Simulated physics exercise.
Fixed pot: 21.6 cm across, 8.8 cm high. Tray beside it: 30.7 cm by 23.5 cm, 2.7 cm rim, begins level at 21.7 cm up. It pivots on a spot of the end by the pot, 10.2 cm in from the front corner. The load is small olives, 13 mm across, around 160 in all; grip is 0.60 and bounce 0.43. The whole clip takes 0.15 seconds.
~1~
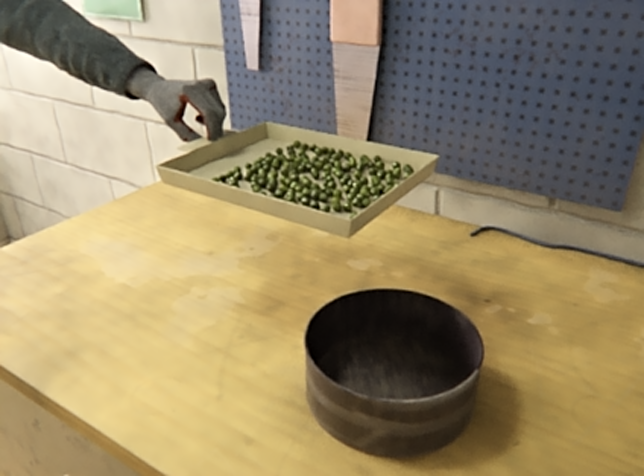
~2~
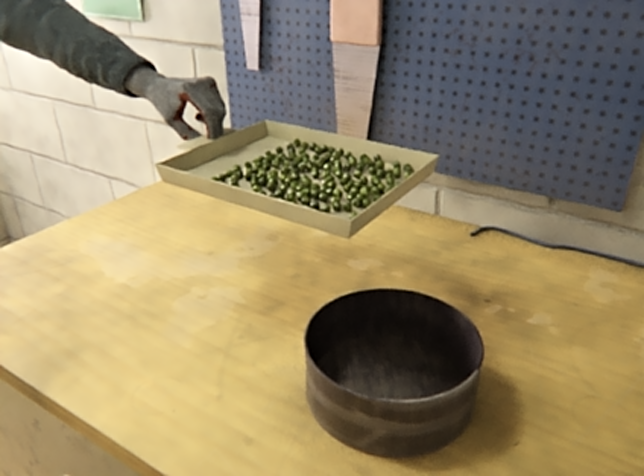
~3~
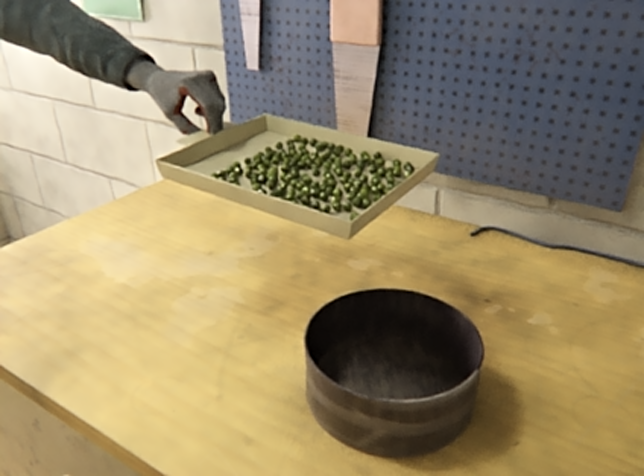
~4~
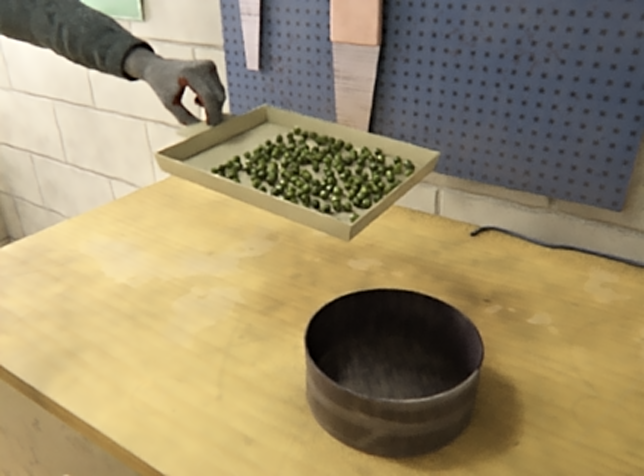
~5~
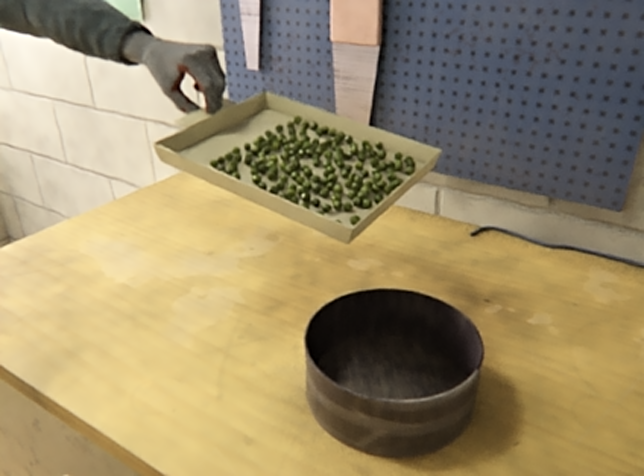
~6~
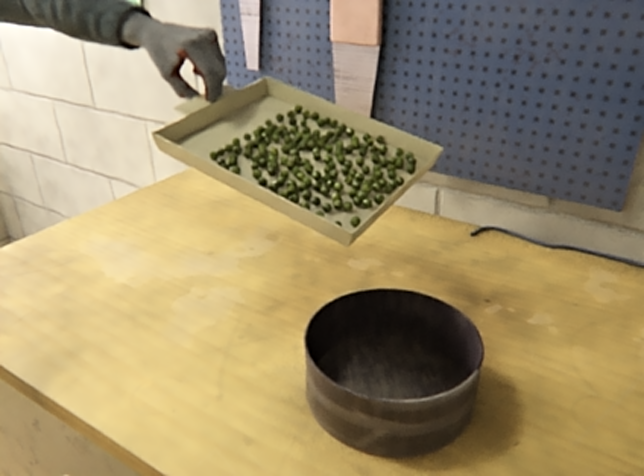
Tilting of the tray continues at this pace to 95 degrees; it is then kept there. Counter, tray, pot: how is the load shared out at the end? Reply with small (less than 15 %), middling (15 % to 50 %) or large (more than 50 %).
Counter - small, tray - small, pot - large.
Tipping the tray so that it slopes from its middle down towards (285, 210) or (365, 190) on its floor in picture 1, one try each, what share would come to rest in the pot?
That would be close to 50 per cent, then close to 30 per cent.
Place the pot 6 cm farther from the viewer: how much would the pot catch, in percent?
Roughly 90 per cent.
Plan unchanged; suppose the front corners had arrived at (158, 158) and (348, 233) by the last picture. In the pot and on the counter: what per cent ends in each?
Per cent by place - pot 65, counter 30.
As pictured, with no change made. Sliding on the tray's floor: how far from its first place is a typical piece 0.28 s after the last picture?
Displacement on the tray: About 5 cm.
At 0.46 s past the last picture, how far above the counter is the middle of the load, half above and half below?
Roughly 24 cm above the counter.
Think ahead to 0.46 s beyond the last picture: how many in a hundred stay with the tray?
It comes to near 95 per cent.
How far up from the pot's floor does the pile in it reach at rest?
My guess is around 2.5 centimetres.
Then, 0.28 s after the last picture, tilt 55 degrees; the tray holds 100 %, the pot 0 %.
Then, 0.46 s after the last picture, tilt 81 degrees; the tray holds 95 %, the pot 0 %.
Then, 0.76 s after the last picture, tilt 95 degrees; the tray holds 15 %, the pot 70 %.
In the end, counter 0 %, tray 0 %, pot 100 %.
